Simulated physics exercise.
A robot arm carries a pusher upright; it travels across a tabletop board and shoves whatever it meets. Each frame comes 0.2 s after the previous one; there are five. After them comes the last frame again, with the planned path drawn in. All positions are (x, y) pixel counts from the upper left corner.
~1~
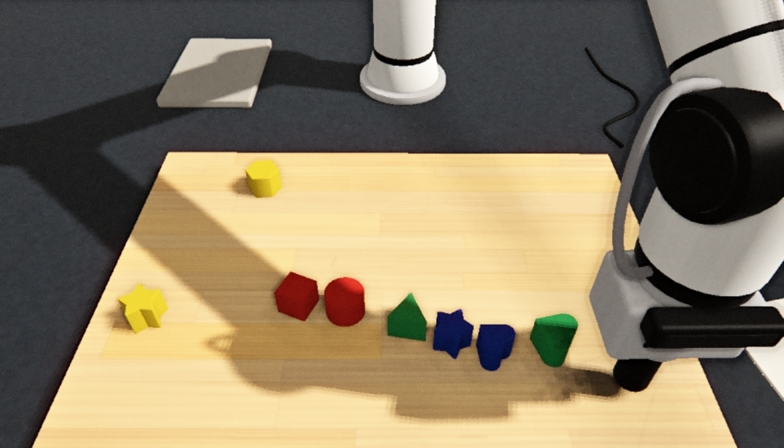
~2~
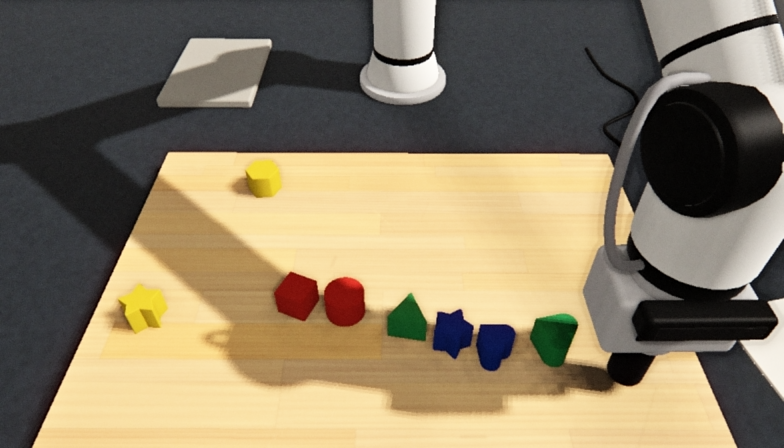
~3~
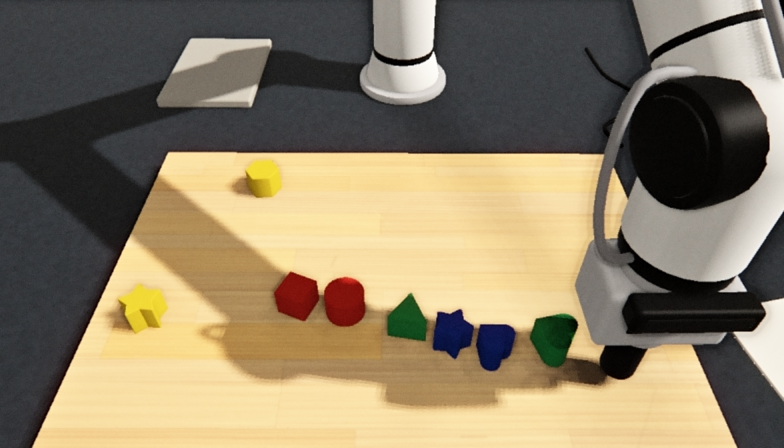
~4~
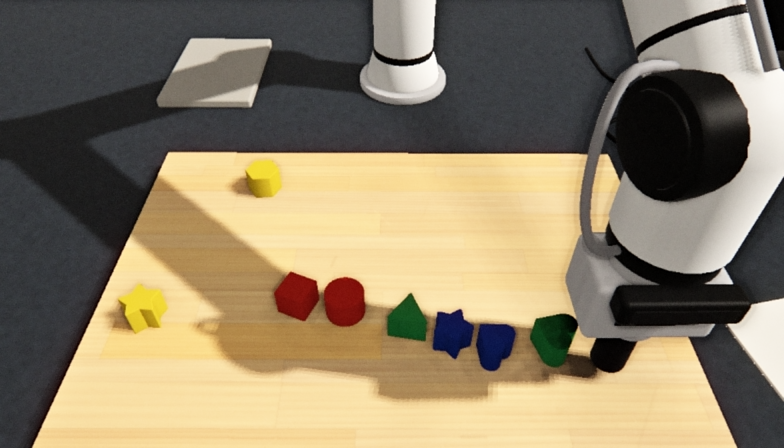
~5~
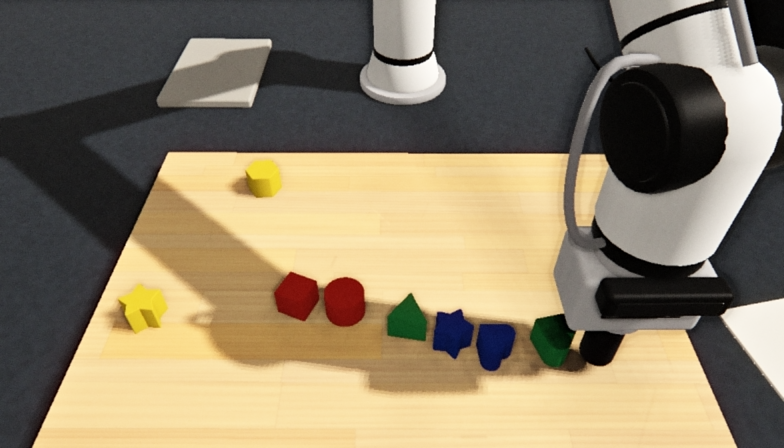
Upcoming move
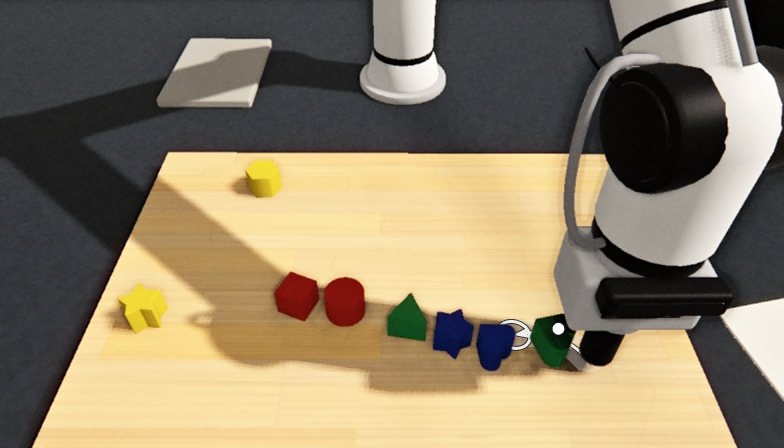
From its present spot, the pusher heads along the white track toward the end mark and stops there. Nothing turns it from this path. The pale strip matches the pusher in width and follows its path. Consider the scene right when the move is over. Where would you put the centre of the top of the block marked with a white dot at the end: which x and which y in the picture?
Its top middle: (488, 316).
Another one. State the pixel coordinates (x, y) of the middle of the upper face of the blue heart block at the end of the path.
Around (477, 345).
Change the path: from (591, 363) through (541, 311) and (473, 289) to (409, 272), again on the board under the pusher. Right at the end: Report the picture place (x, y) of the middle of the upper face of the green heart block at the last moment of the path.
Near (536, 314).
The drawn path runs from (591, 363) through (568, 343) and (541, 333) to (514, 335); the dot is on the green heart block.
On the path given first. Halfway along, pusher (558, 327); green heart block (531, 319), turned 35° anticlockwise.
At the end, pusher (516, 325); blue star-shaped block not moved; blue heart block (477, 345), turned 60° anticlockwise; green heart block (488, 316), turned 30° anticlockwise.
